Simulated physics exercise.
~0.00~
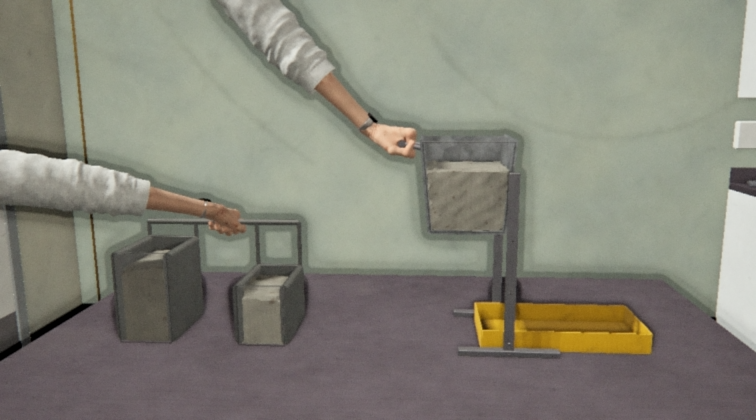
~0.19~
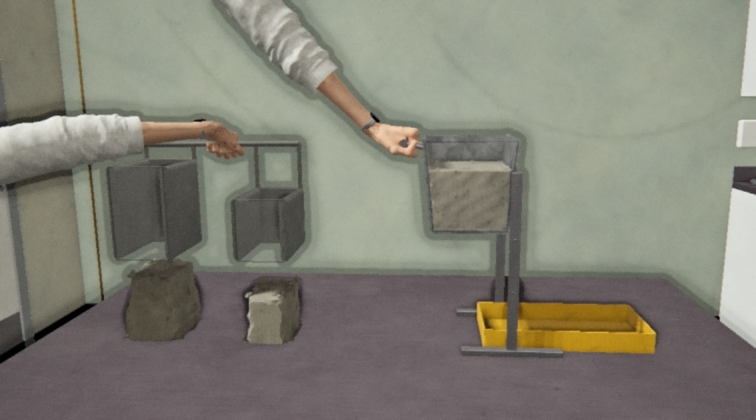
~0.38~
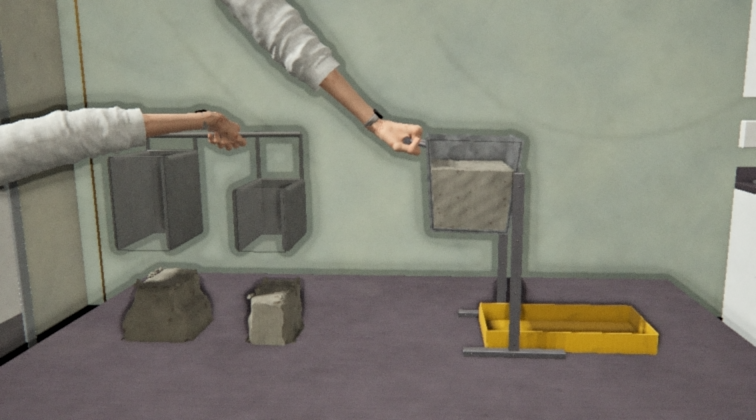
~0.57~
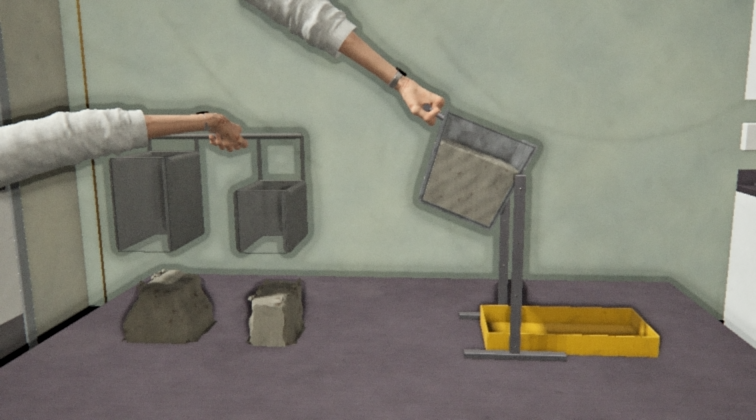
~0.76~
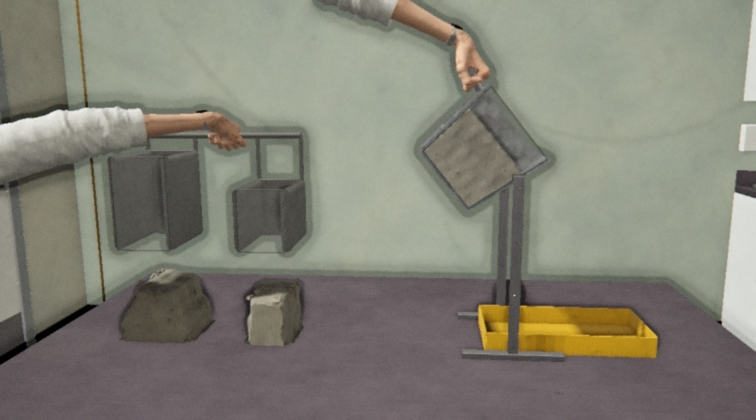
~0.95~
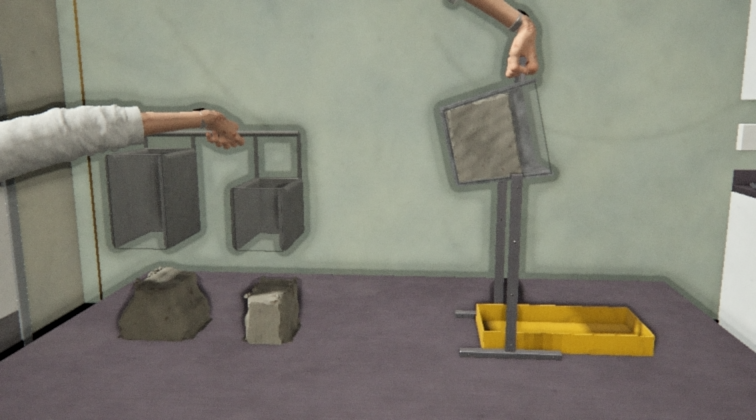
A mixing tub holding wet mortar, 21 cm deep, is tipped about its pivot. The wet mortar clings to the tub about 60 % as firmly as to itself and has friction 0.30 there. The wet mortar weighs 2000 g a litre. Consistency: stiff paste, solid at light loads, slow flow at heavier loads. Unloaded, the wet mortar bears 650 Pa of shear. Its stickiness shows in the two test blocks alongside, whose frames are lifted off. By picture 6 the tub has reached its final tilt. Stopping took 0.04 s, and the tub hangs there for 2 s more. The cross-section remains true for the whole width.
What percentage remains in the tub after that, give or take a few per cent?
100 %.
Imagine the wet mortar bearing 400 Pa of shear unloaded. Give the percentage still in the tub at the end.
Then roughly 100 %.
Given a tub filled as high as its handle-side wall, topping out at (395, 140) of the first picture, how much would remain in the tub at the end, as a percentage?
75 %, roughly.
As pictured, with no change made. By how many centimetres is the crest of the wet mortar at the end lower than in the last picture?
About 3 cm.
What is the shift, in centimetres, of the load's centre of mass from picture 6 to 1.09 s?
Measured shift, roughly 1 cm.
After 1.09 s, the tub is at 77 degrees and holds 100 %.
After 1.26 s, the tub is at 77 degrees and holds 100 %.
After 1.43 s, the tub is at 77 degrees and holds 100 %.
After 1.60 s, the tub is at 77 degrees and holds 100 %.
After 2.95 s, the tub is at 77 degrees and holds 100 %.
